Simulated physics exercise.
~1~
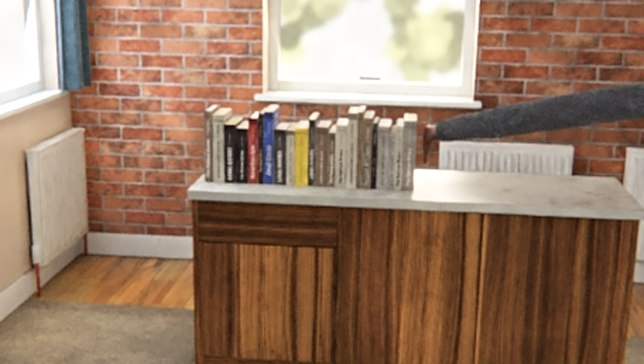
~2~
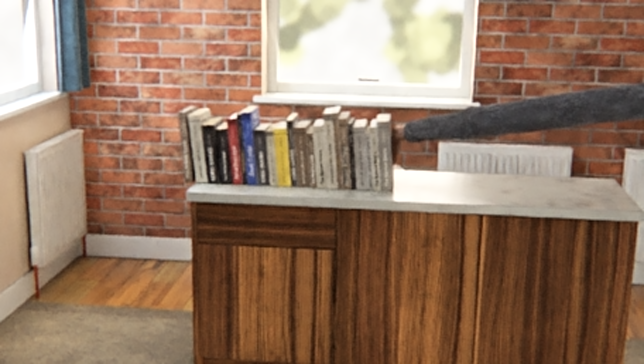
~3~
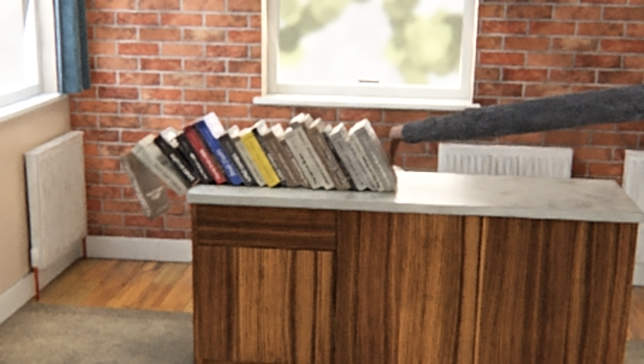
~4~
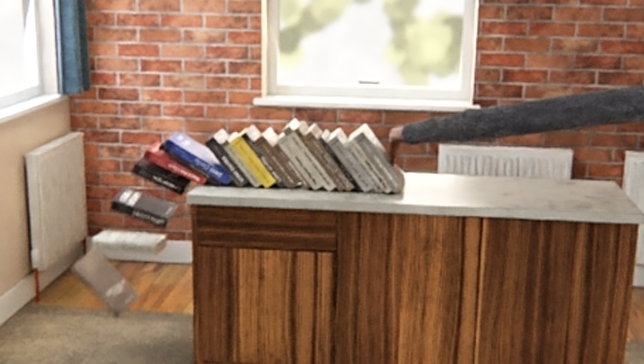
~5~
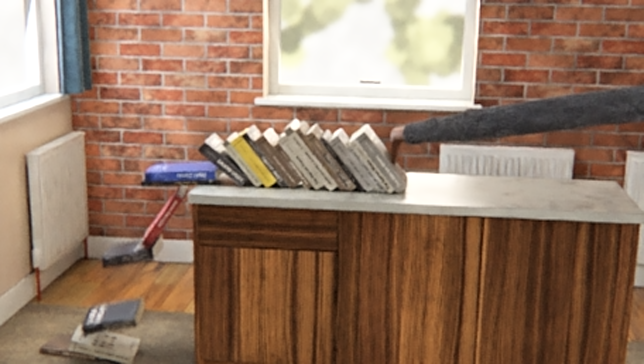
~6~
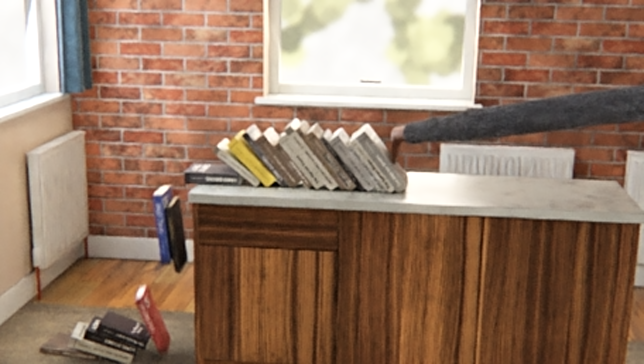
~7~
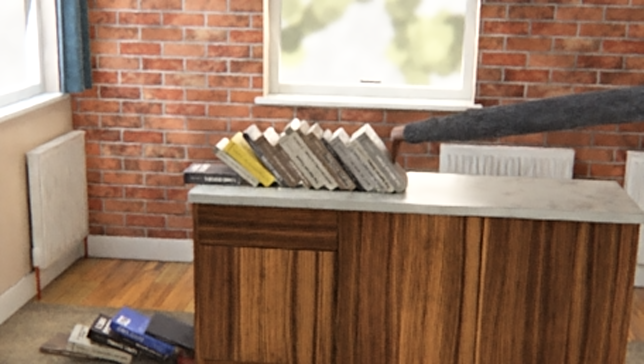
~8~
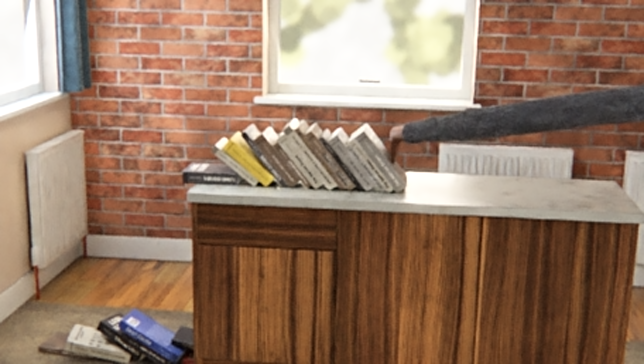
In a room with red brick walls, seen from the front and slightly above, a row of upright books stands on a pale worktop over a striped wooden cabinet, with red, blue and yellow ones towards the left. A dark grey arm reaches in from the right and pushes the row left, then stops. The books lean left, and those at the left end tip over the edge. Pale and dark books drop first, then the red and blue ones tumble after them. The fallen books settle in a pile on the floor, while the yellow book stays leaning among those left on top.
